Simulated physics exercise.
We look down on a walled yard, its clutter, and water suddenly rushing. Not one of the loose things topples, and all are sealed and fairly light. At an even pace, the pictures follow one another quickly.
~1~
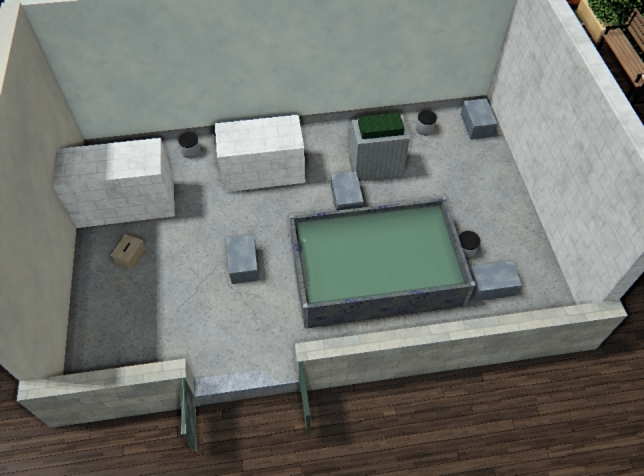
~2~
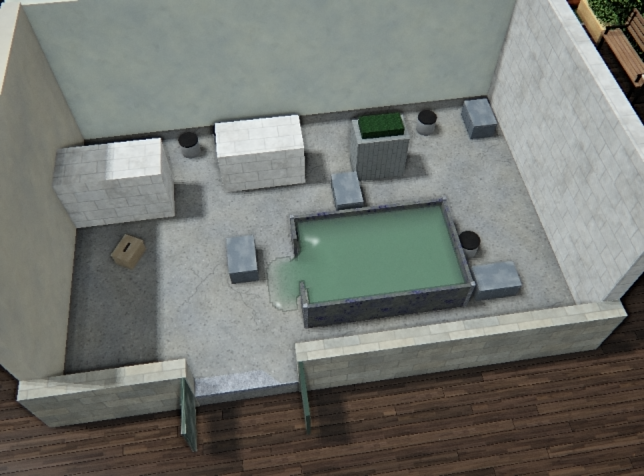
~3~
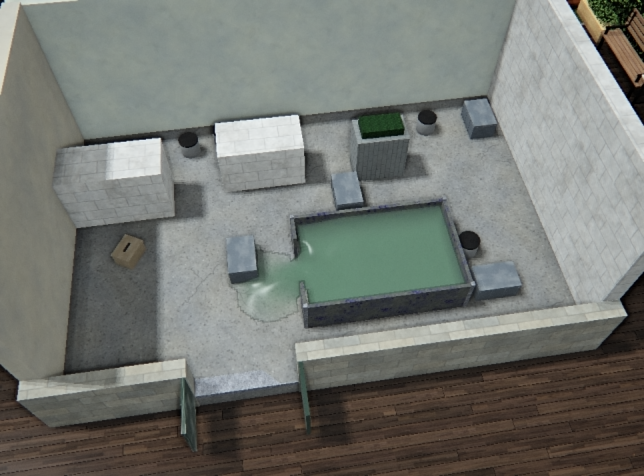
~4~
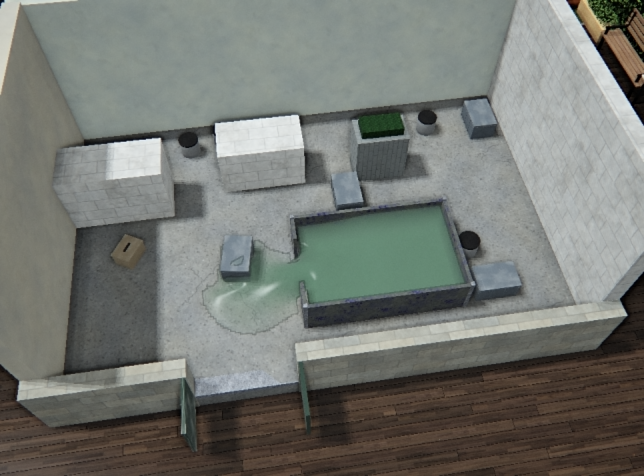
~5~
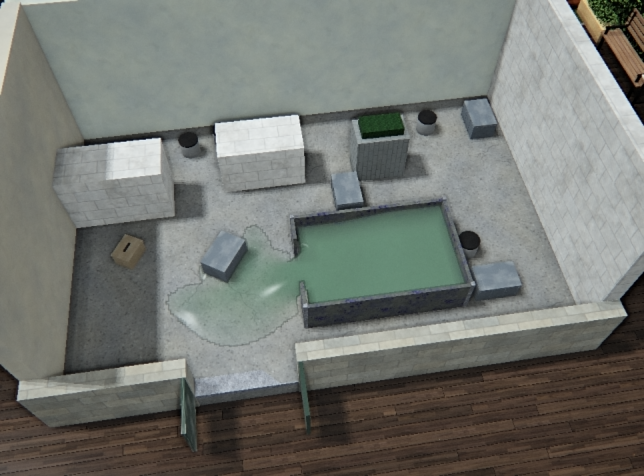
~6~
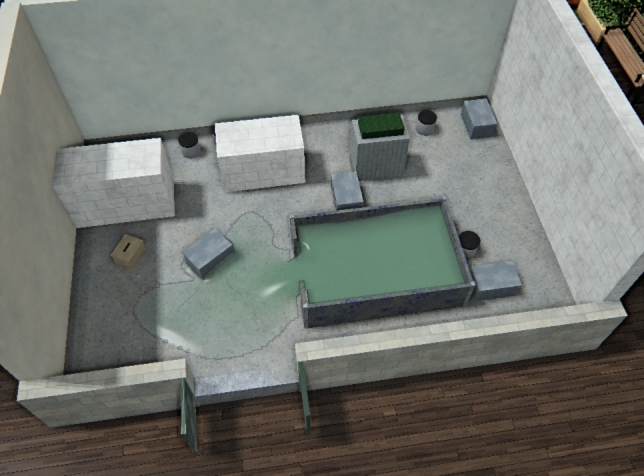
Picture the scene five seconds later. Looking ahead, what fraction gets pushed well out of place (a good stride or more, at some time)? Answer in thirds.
Less than a third.
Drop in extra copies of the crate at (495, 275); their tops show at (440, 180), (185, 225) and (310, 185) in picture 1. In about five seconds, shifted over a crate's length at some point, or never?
In order: Hardly budges, shoved clear, then hardly budges.
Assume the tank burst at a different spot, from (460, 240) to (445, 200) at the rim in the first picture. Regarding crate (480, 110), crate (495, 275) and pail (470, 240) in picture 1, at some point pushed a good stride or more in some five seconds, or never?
Working through them in order, the first gets shoved clear, the second not displaced that far and the last gets shoved clear.
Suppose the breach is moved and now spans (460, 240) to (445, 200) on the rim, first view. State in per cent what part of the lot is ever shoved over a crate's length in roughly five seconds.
Estimate: Some 30 per cent.
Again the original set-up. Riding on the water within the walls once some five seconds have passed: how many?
I get 3.
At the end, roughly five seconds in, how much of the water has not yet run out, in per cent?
I'd estimate some 94 percent of the water stays.
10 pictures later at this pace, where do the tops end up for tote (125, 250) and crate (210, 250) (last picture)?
First object near (77, 235); second object near (109, 221).
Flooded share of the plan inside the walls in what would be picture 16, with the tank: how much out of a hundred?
About 40 percent.
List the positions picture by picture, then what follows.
In the first picture, a crate at (242, 253), on the bottom; a pail at (188, 139), on the bottom; 0 of 10 have shifted.
In the second picture, a crate at (242, 253), on the bottom; a pail at (188, 139), on the bottom; 0 of 10 have shifted.
In the third picture, a crate at (241, 253), on the bottom; a pail at (188, 139), on the bottom; 0 of 10 have shifted.
In the fourth picture, a crate at (237, 253), on the bottom, close to its start; a pail at (188, 139), on the bottom; 1 of 10 have shifted.
In the fifth picture, a crate at (223, 251) rests on the ground, close to its start; a pail at (188, 139), on the bottom; 1 of 10 have shifted.
In the sixth picture, a crate at (208, 248), on the bottom, a stride from its start; a pail at (188, 139), on the bottom; 1 of 10 have shifted.
A moment on, 1 of 10 are well off their spots; 0 afloat.
Next, 2 of 10 are well off their spots; 2 afloat.
Later, 2 of 10 are well off their spots; 3 afloat.
In the end, 1 of 10 are well off their spots, and 2 have been at some point; 3 afloat.
